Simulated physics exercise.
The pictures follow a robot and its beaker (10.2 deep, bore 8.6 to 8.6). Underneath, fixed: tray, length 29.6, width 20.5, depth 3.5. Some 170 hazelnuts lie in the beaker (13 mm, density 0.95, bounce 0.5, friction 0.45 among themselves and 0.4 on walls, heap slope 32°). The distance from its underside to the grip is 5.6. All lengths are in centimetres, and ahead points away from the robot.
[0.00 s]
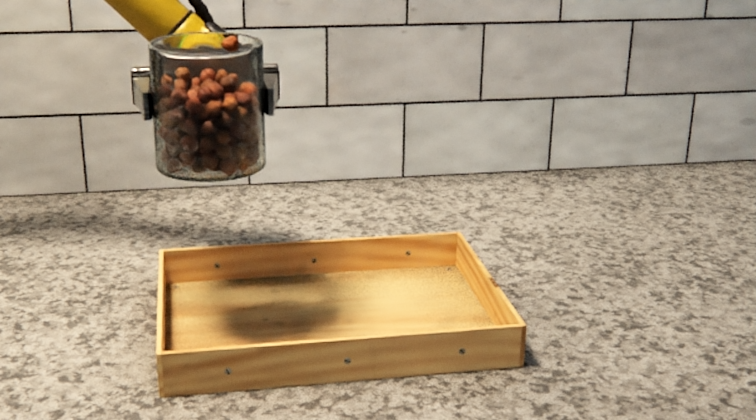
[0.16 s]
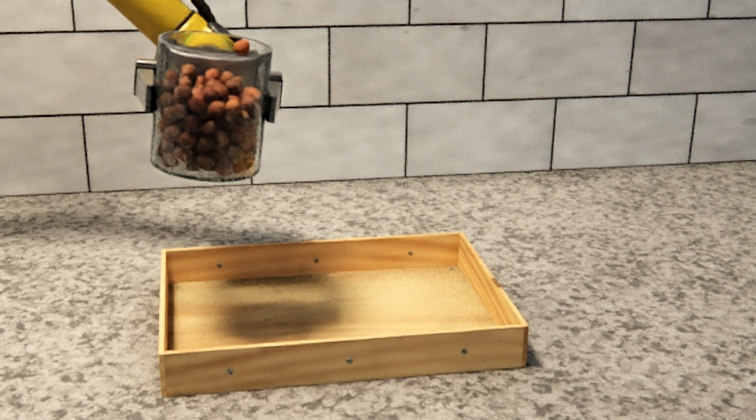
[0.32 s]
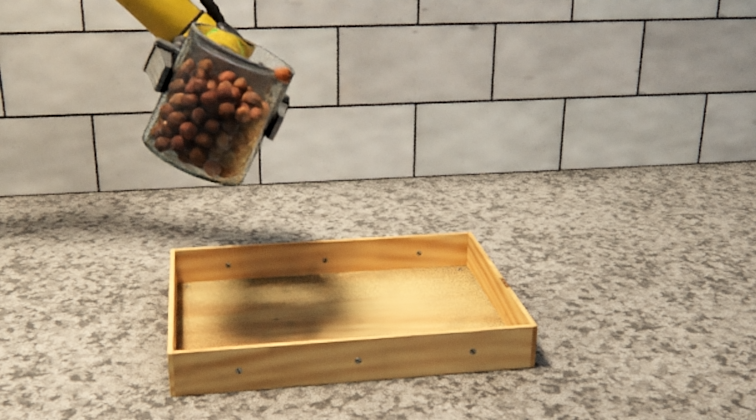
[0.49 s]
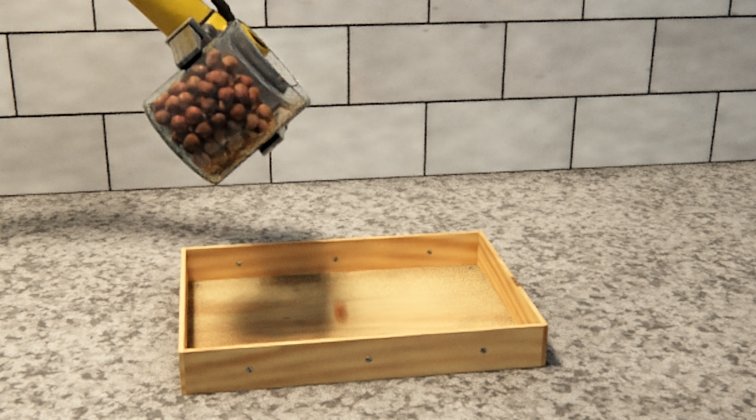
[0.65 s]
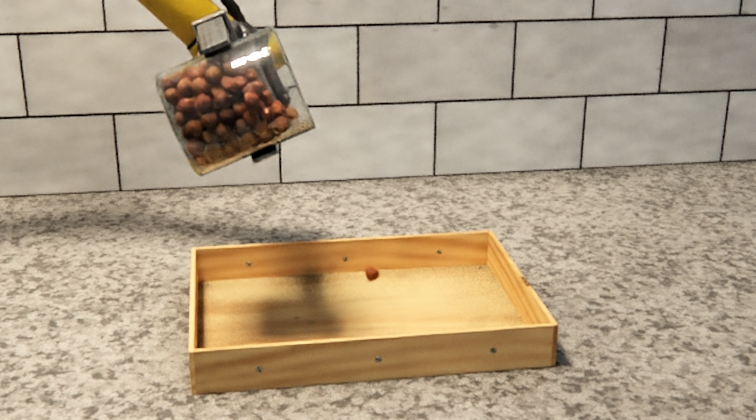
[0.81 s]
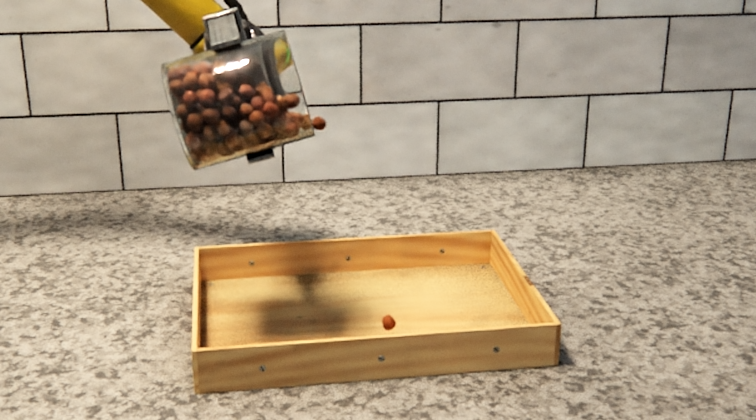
On a speckled stone counter before a white tiled wall, a yellow robot arm holds a clear beaker of hazelnuts above a shallow wooden tray. The arm tips the beaker steadily to the right until it lies nearly sideways, and a single nut drops into the tray and shifts toward its front.
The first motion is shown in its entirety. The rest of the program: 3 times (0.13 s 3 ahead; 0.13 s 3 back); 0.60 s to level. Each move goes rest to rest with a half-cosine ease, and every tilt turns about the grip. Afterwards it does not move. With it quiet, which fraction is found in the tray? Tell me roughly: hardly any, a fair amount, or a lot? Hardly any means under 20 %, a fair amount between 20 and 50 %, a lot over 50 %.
A fair amount.
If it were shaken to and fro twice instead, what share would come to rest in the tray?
Approx. 25 per cent.
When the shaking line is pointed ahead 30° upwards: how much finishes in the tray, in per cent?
I'd reckon around 40 per cent.
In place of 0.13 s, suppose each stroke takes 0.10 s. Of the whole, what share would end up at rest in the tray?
Estimate for that case: 45 %.
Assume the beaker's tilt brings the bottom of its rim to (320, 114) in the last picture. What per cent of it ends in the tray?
About 5 %.
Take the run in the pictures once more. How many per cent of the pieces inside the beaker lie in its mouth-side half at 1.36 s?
That share comes to roughly 40 percent.
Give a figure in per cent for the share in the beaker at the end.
65 %.
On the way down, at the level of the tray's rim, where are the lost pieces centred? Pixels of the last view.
They come through centred close to (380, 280).
After 1.36 s, tilted 76° forward, highest piece 22 above the table; 135 in the beaker, 24 in the tray, 14 in flight or on a rim.
After 1.91 s, tilted 33° forward, highest piece 23 above the table; 113 in the beaker, 60 in the tray.
After 2.39 s, level, highest piece 23 above the table; 113 in the beaker, 60 in the tray.
After 3.44 s, level, highest piece 23 above the table; 113 in the beaker, 60 in the tray.
At rest, 113 in the beaker, 60 in the tray. That is 35 % in the tray.
